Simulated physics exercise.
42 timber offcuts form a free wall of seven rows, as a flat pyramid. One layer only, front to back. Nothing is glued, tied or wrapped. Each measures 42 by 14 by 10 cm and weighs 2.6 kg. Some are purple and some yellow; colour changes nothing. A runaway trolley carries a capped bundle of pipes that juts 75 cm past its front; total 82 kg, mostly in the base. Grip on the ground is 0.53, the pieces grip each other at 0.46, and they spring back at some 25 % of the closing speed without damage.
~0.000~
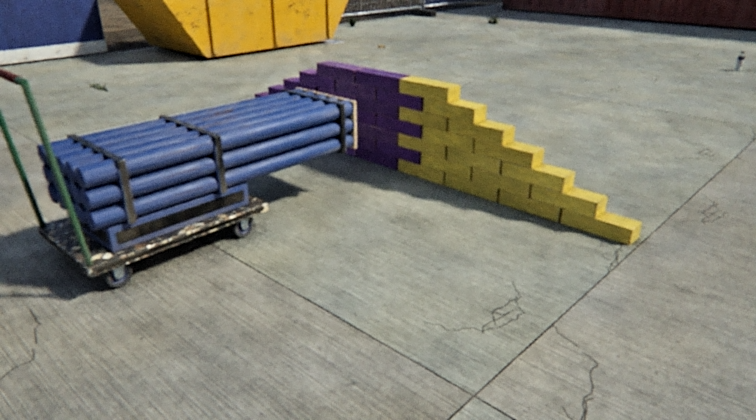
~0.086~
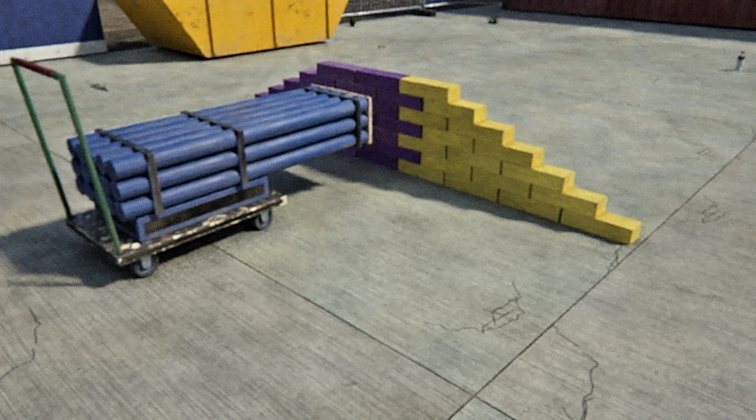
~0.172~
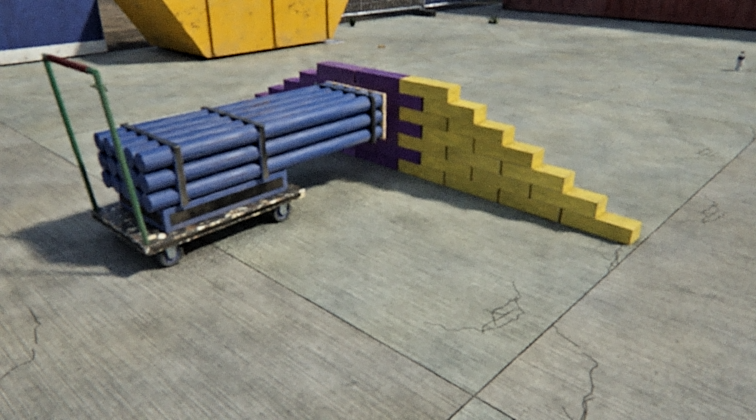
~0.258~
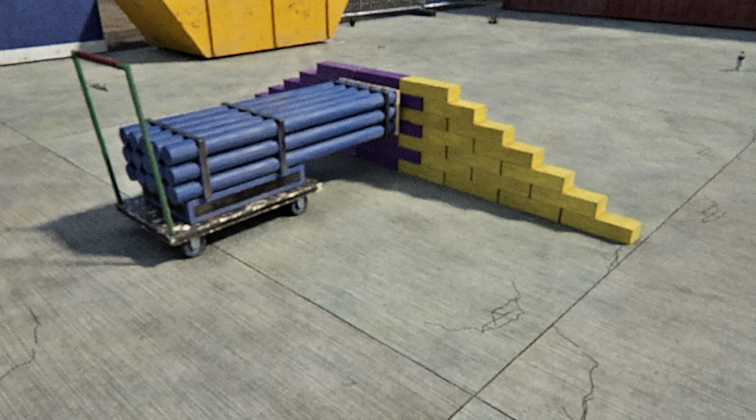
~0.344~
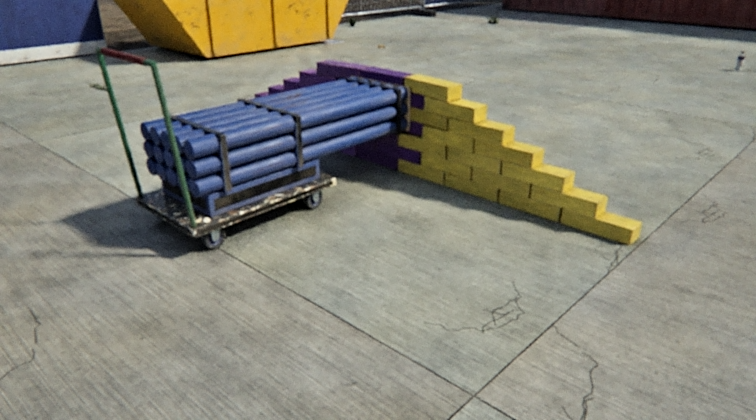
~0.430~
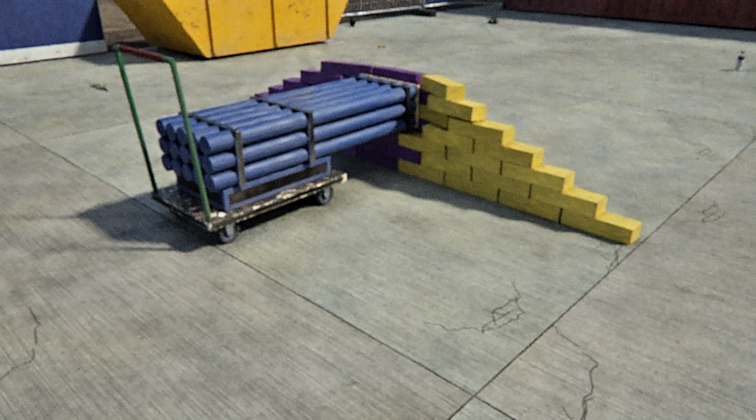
On a concrete yard, a trolley of strapped blue tubes rolls rightward into a stepped purple and yellow wall, shifting some upper blocks.
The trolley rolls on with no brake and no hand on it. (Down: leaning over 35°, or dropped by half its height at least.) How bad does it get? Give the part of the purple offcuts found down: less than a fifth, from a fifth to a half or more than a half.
It comes to between a fifth and a half.
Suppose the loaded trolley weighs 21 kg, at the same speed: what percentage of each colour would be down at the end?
Then yellow 20, purple 30 per cent.
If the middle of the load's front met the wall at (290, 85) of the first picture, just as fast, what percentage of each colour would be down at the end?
Then yellow 0, purple 30 per cent.
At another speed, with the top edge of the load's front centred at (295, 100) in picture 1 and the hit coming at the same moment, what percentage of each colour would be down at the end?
Then yellow 20, purple 40 per cent.
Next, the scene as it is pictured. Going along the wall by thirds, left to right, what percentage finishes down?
In per cent: Left 10, middle 60, right 10.
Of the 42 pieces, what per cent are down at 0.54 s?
15 per cent by then.
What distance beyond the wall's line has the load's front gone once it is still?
Roughly 100 cm.
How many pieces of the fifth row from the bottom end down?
3 from that row.
After 0.54 s, load 24 cm past the wall's line, still rolling; 6 of the 26 purple offcuts down (6 of 42 in all colours); top purple offcut 19° from how it stood, 34 mm lower; top yellow offcut 19° from how it stood, 41 mm lower.
After 0.80 s, load 48 cm past the wall's line, still rolling; 9 of the 26 purple offcuts down (12 of 42 in all colours); top purple offcut 46° from how it stood, 35 cm lower; top yellow offcut 47° from how it stood, 34 cm lower.
After 1.40 s, load 93 cm past the wall's line, still rolling; 9 of the 26 purple offcuts down (12 of 42 in all colours); top purple offcut upside down; top yellow offcut upside down.
In the end (3.1 s), load 98 cm past the wall's line, stopped; 9 of the 26 purple offcuts down (12 of 42 in all colours); top purple offcut upside down; top yellow offcut upside down. That is 35 per cent. From the last view, middles, top purple offcut near (375, 120), top yellow offcut near (525, 150).
